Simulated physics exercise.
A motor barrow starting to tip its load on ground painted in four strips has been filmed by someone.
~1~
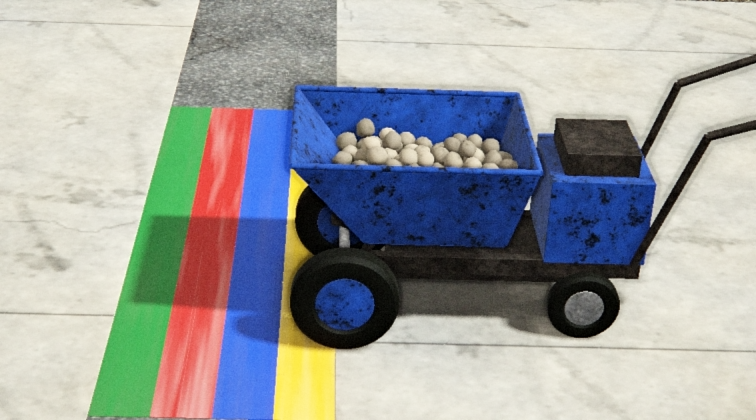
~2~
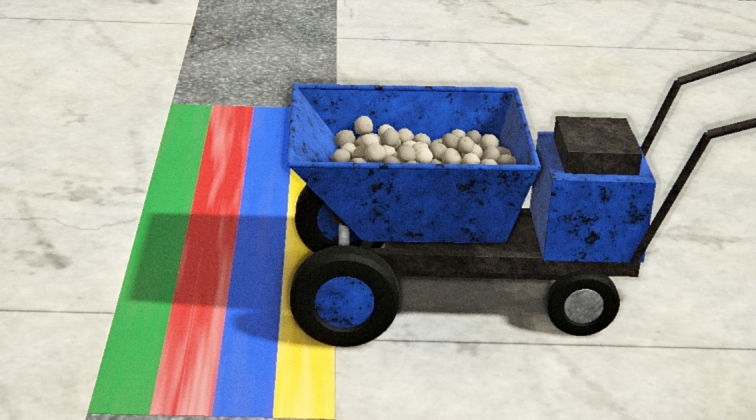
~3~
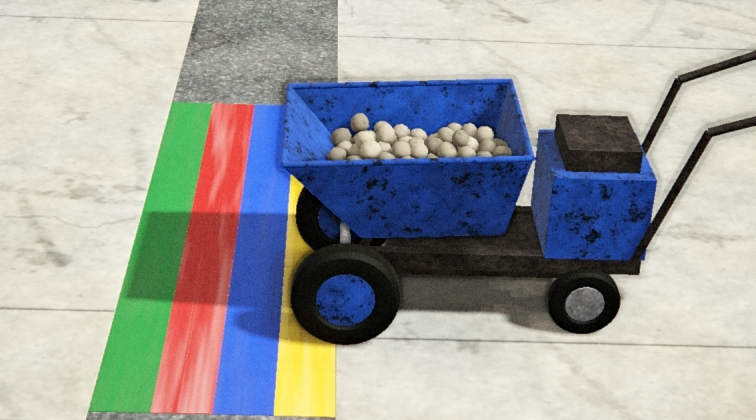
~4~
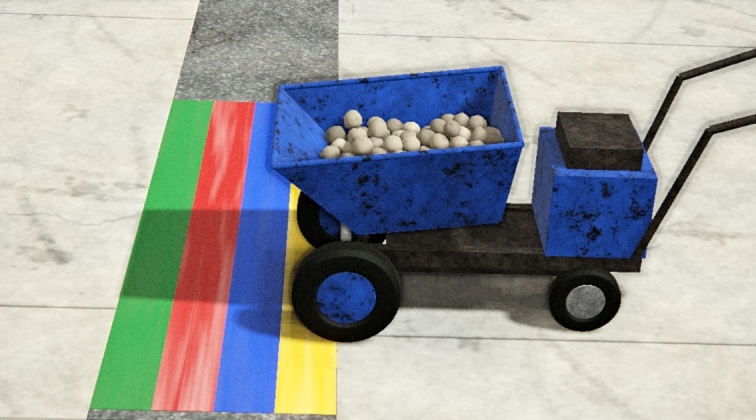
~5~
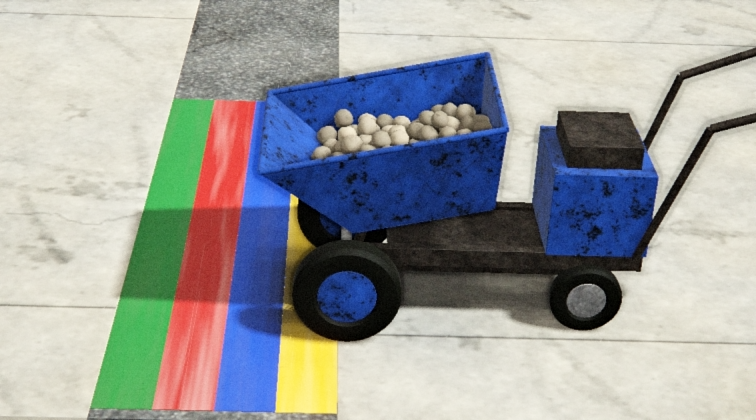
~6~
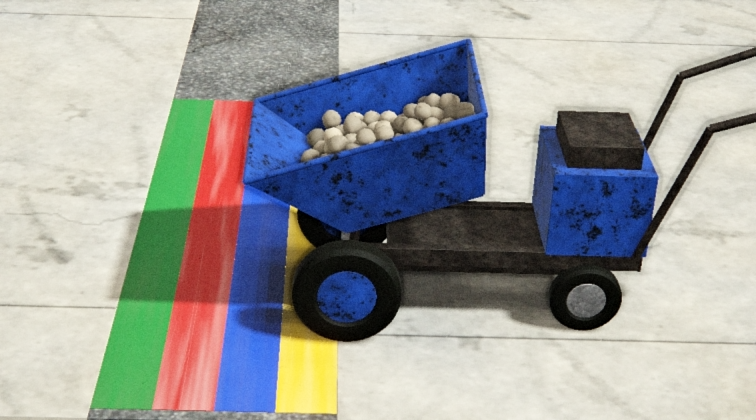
A blue motor barrow full of round pebbles stood beside green, red, blue and yellow strips, and its skip slowly tilted, the right end rising and the left lip lowering over the strips.
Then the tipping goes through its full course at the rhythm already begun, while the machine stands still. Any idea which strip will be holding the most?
Most likely the green strip.
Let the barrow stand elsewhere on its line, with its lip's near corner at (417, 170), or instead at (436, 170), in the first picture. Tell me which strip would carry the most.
Result, place 1: That blue strip; place 2: The strip in blue.
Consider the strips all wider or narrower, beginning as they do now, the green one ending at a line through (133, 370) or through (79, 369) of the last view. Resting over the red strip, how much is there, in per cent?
Near 0 and 20 in a hundred.
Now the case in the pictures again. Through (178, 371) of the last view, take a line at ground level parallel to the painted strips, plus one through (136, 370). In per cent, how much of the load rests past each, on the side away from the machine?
80 % and 60 %, in that order.
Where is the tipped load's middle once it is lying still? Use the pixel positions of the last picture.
Somewhere around (124, 279) in the final view.
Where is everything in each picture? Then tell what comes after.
In the first picture, lip of the skip near (292, 166), level; top of the load near (424, 159), river pebbles; yellow strip near (306, 376); blue strip near (247, 375); red strip near (188, 374); green strip near (129, 372).
In the second picture, lip of the skip near (290, 165), level; top of the load near (423, 156).
In the third picture, lip of the skip near (283, 165), tipped barely; top of the load near (432, 163).
In the fourth picture, lip of the skip near (273, 167), tipped a little; top of the load near (440, 144).
In the fifth picture, lip of the skip near (261, 173), tipped a little; top of the load near (440, 143).
In the sixth picture, lip of the skip near (246, 182), tipped clearly; top of the load near (444, 135); yellow strip near (308, 369); blue strip near (249, 367); red strip near (190, 366); green strip near (131, 365).
Shortly afterwards, skip tipped steeply; the whole lot in the skip.
Next, skip tipped right over; near half in the skip; a little over the red strip; near a quarter over the green strip; a little off the paint.
Some moments later, skip tipped right over; near a quarter in the skip; a little over the red strip; near a third over the green strip; near a third off the paint.
In the end, skip tipped right over; near a quarter in the skip; none at all over the yellow strip; none at all over the blue strip; a little over the red strip; near a third over the green strip; near a third off the paint.
